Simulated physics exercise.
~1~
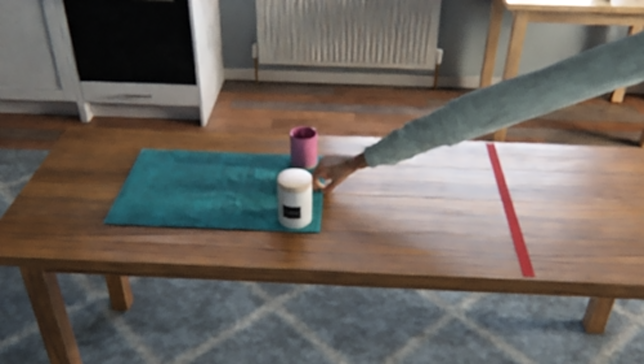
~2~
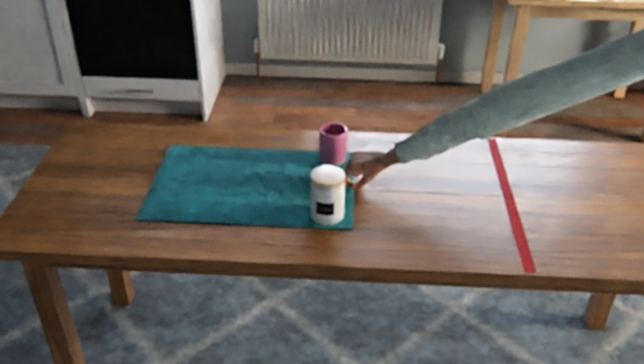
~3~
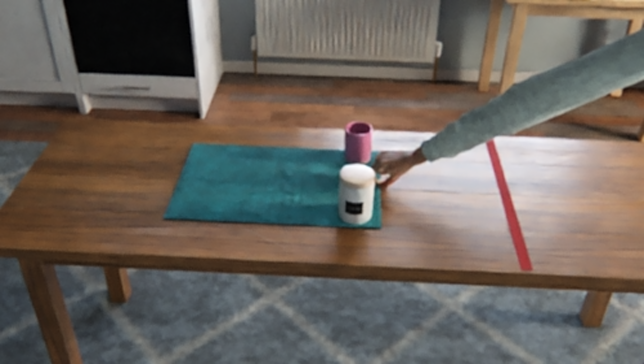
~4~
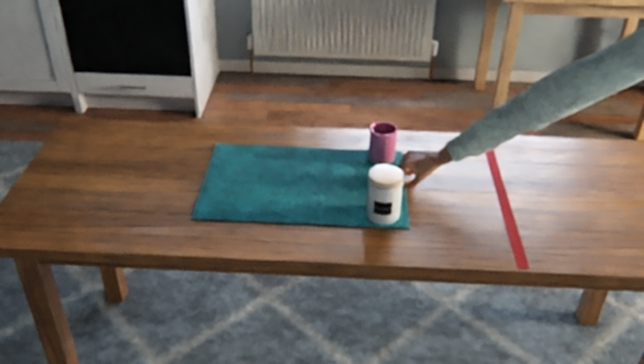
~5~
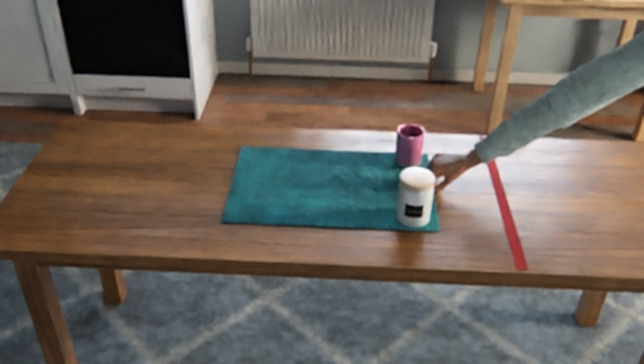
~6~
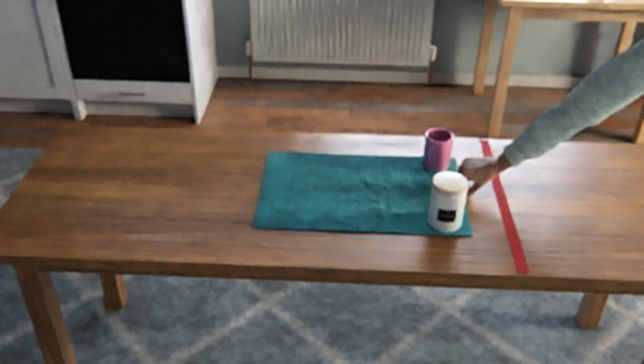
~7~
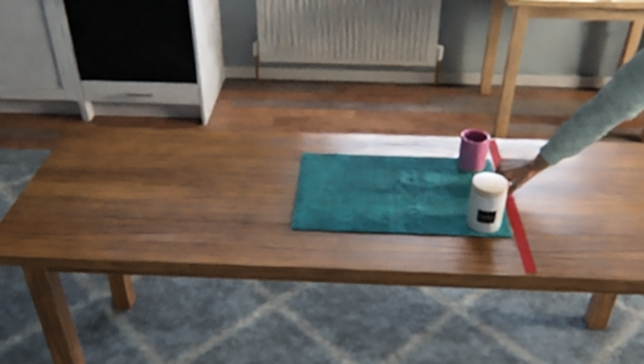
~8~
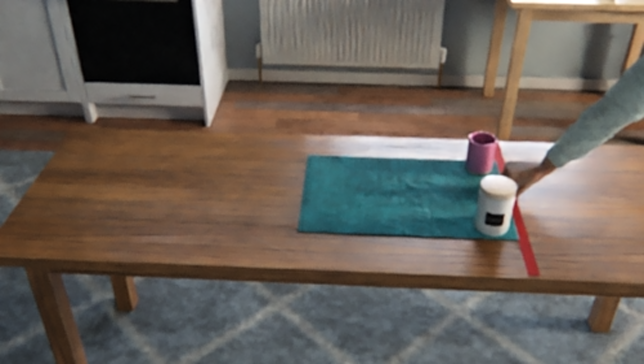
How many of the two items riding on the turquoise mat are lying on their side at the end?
None of them are; the pink mug and the white jar are both still upright on the mat.
